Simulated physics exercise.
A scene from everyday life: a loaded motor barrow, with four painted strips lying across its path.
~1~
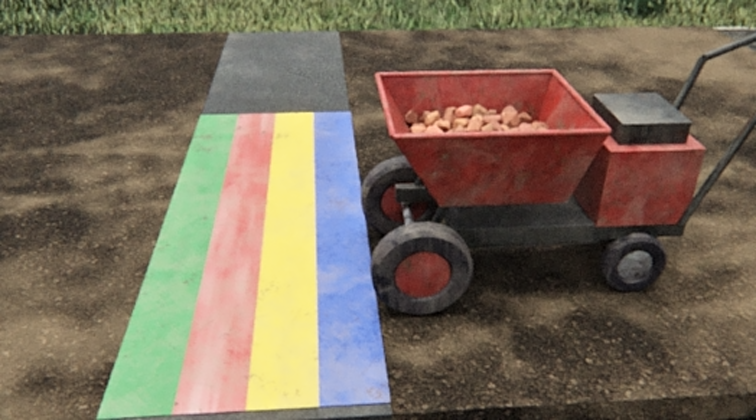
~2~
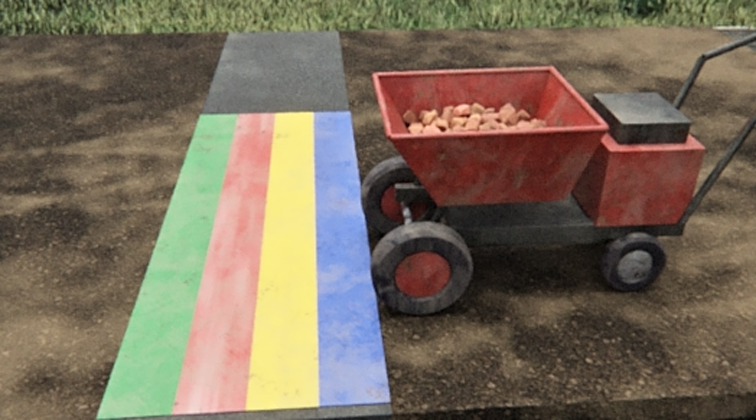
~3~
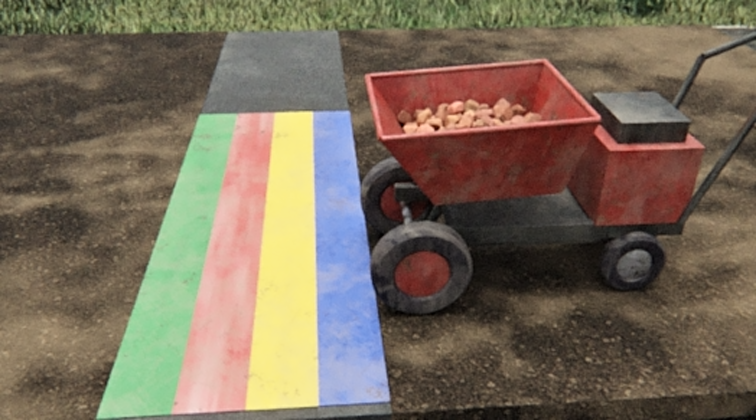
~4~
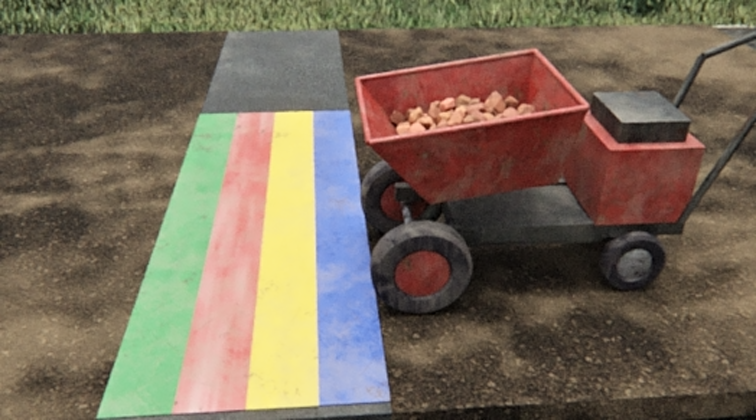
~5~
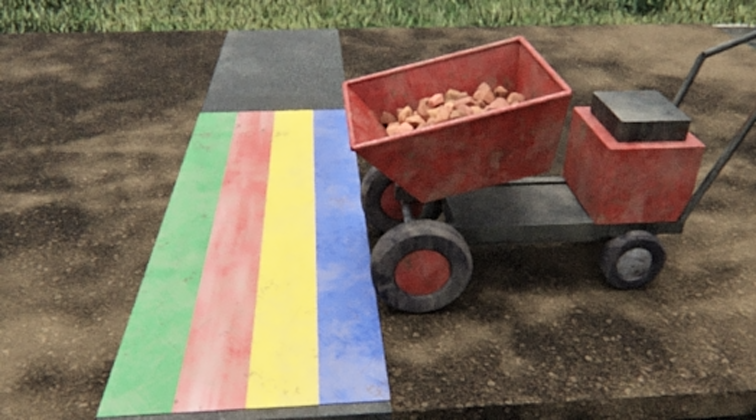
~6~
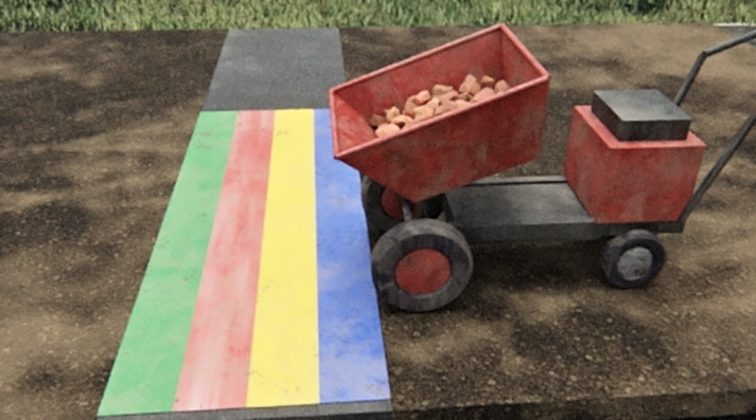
In this clip, a red motor barrow loaded with lumps of rubble stands to the right of green, red, yellow and blue painted strips, and its skip gradually tilts toward the left, its right end rising clearly.
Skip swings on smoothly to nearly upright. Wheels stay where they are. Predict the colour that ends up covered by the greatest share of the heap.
I would say red.
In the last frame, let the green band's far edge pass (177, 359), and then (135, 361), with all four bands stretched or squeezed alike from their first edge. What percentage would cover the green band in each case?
Shares: Close to 30 %; close to 20 %.
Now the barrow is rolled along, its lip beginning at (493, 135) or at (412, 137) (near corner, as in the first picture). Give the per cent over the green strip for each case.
About 0 %, then 10 %.
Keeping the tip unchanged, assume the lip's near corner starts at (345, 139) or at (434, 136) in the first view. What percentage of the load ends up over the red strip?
First try: Some 30 %; second try: 30 %.
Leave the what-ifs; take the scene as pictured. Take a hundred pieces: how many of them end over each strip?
Here's the split: Blue strip gets 0 %, yellow strip 15 %, red strip 50 %, green strip 20 %.
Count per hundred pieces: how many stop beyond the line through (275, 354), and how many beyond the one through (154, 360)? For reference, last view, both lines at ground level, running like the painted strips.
90 % and 10 %.
Soon, skip tipped steeply; all in the skip.
A while on, skip tipped right over; most in the skip; a stray few over the yellow strip; a small part over the red strip.
Towards the end, skip tipped right over; about a quarter in the skip; a small part over the yellow strip; about half over the red strip; about a quarter over the green strip; a small part off the paint.
Finally, skip tipped right over; a small part in the skip; none over the blue strip; about a quarter over the yellow strip; about half over the red strip; about a quarter over the green strip; a small part off the paint.
